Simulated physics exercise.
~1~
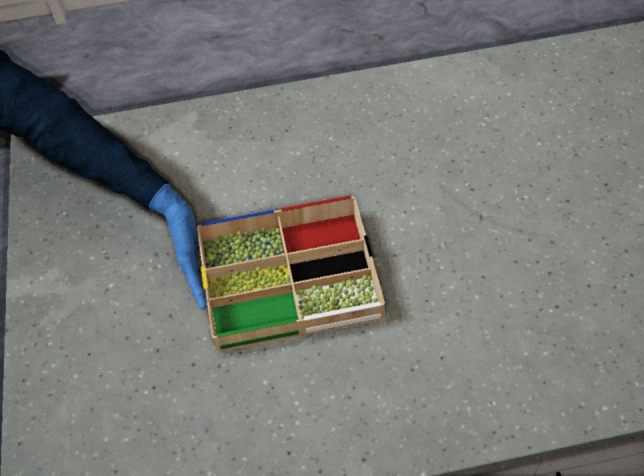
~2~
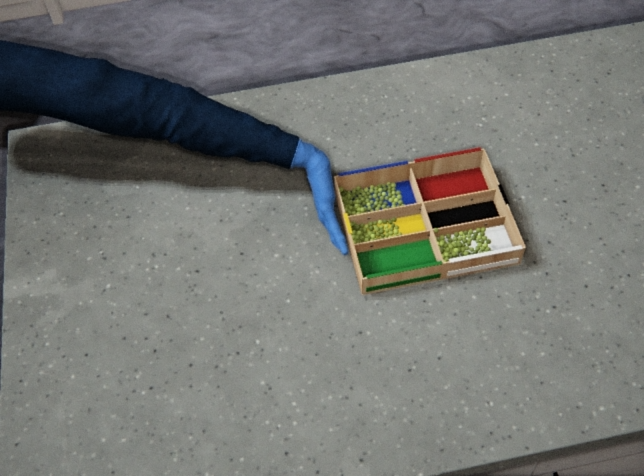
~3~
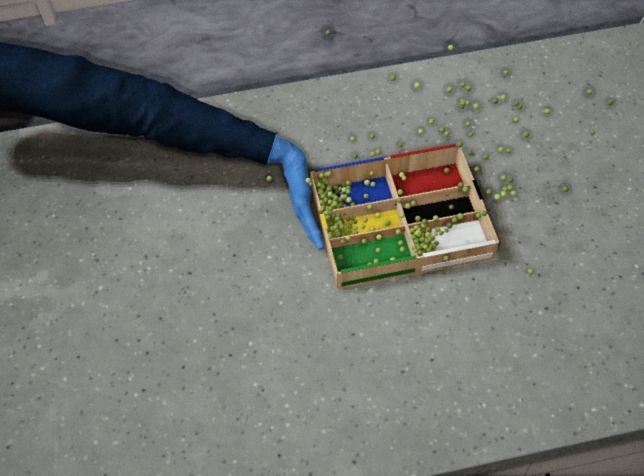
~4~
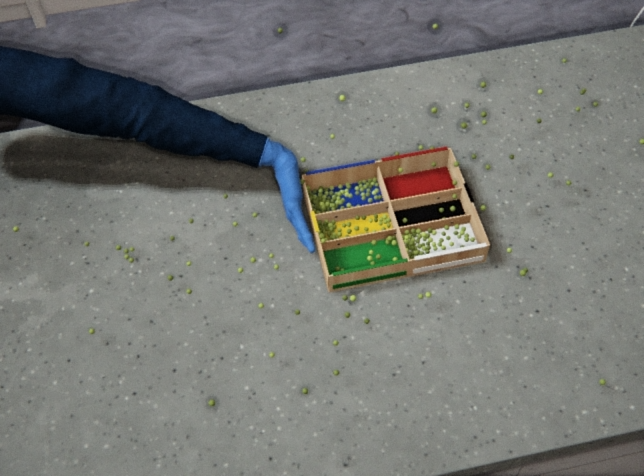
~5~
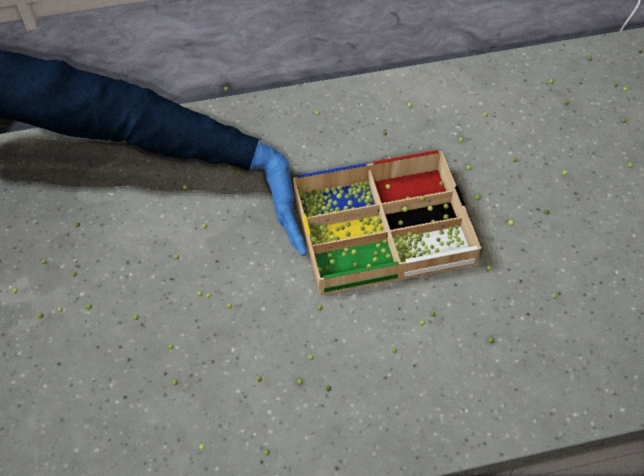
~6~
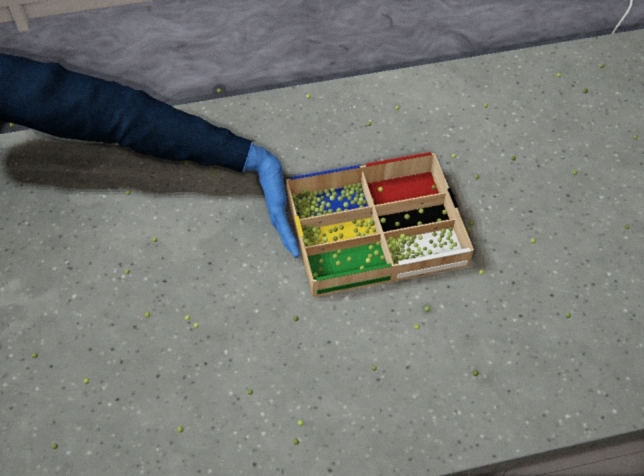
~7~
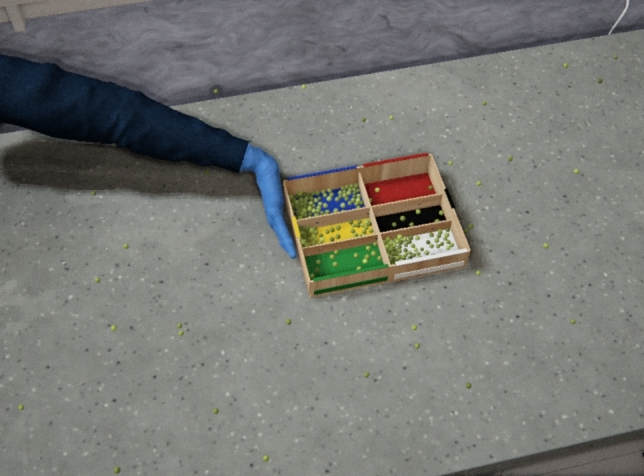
A blue-gloved hand pushed a divided wooden tray of green peas to the right across a speckled gray surface, then drew it back slightly left as peas flew out, leaving some scattered around and the rest mostly in the blue, yellow and white compartments.
